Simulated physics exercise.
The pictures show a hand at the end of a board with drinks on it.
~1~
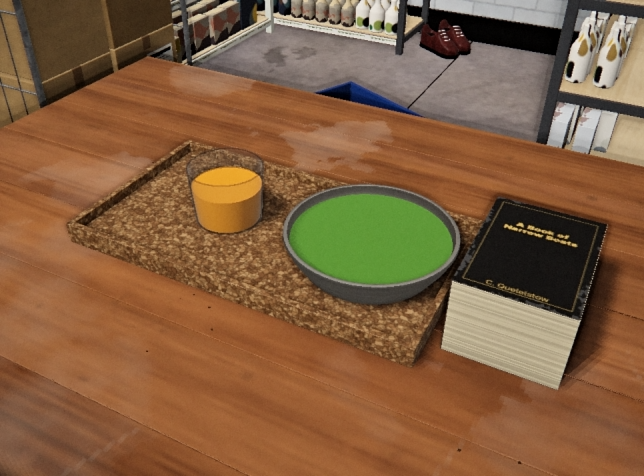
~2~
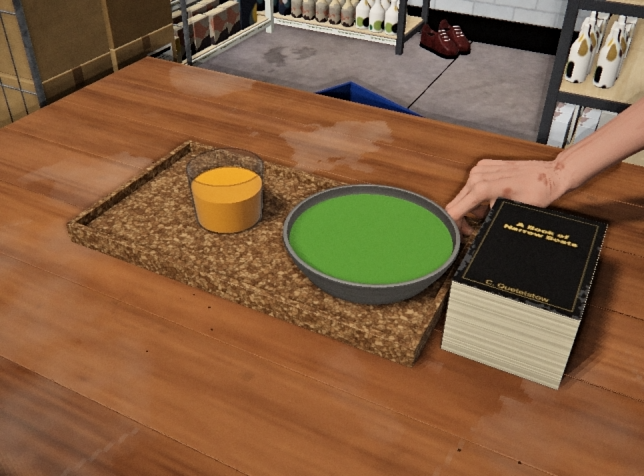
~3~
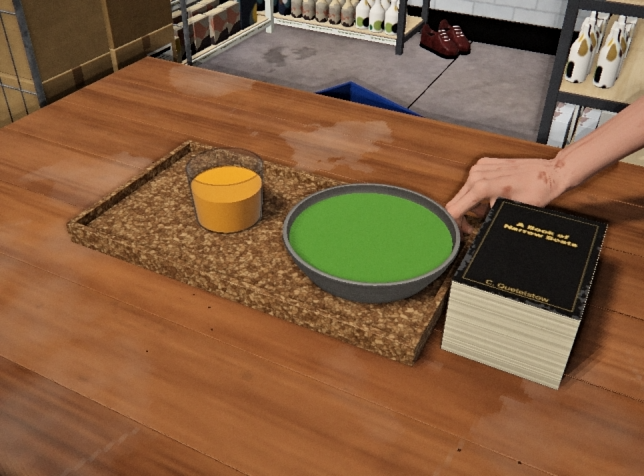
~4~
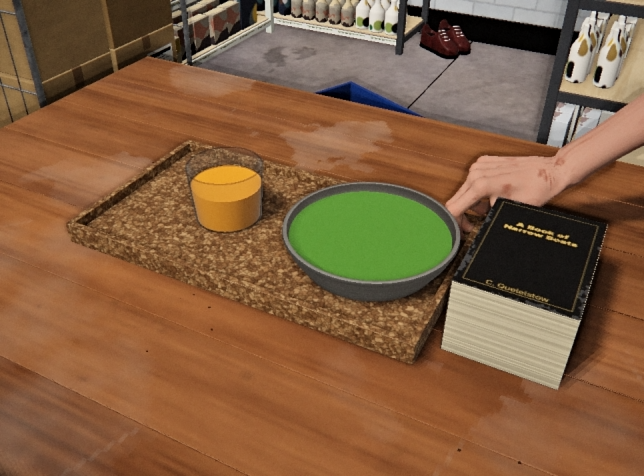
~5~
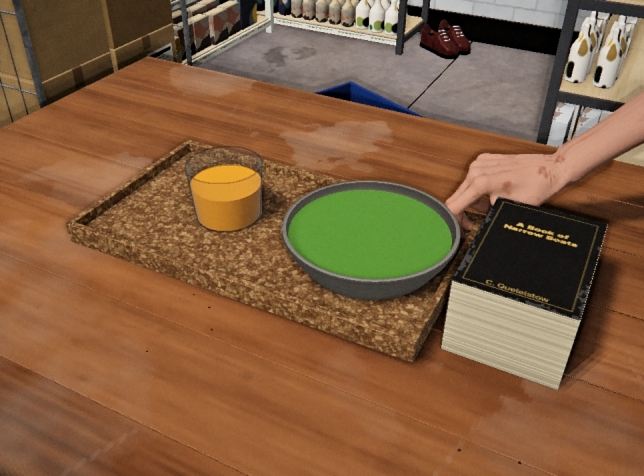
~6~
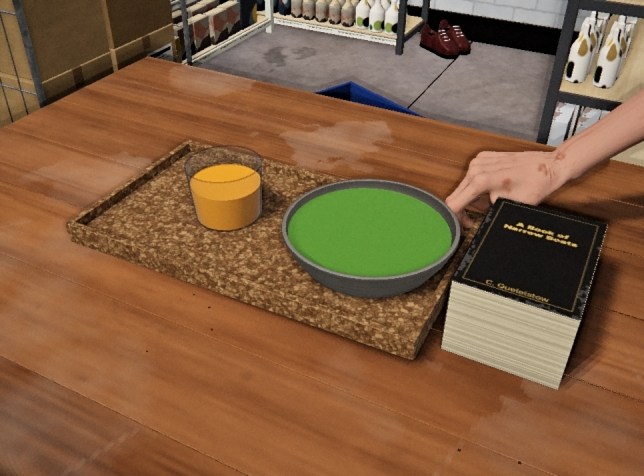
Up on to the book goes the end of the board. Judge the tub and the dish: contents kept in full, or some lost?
Tub: Nothing pours out. Dish: Some pours out.
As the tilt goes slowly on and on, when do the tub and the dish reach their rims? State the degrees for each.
35° first, 8° second, roughly.
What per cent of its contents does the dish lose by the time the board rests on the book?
Result: Around 40 %.
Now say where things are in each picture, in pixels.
In the first frame, the board lies flat; tub (227, 191) about two thirds full; dish (370, 243) about two thirds full; book (504, 336).
In the second frame, a hand takes the end of the board; tub about two thirds full, surface at (227, 185); dish about two thirds full, surface at (370, 238).
In the third frame, the end is rising; tub (227, 190) about two thirds full; dish (370, 241) about two thirds full.
In the fourth frame, the end has come up a little; tub about two thirds full, surface at (226, 184); dish about two thirds full, surface at (371, 235); book (504, 336).
In the fifth frame, slope near 1°; tub (226, 188) about two thirds full; dish (370, 239) about two thirds full.
In the sixth frame, the board slopes by about 1°; tub about two thirds full, surface at (226, 182); dish about two thirds full, surface at (370, 232); book (504, 336).
Shortly, the board slopes by about 7°; tub, none is lost; dish, none is lost.
Then, the board slopes by about 14°; tub, none is lost; dish, it has lost some.
At the finish, the board slopes by about 13°, resting on the book; tub, none is lost; dish, it has lost some.
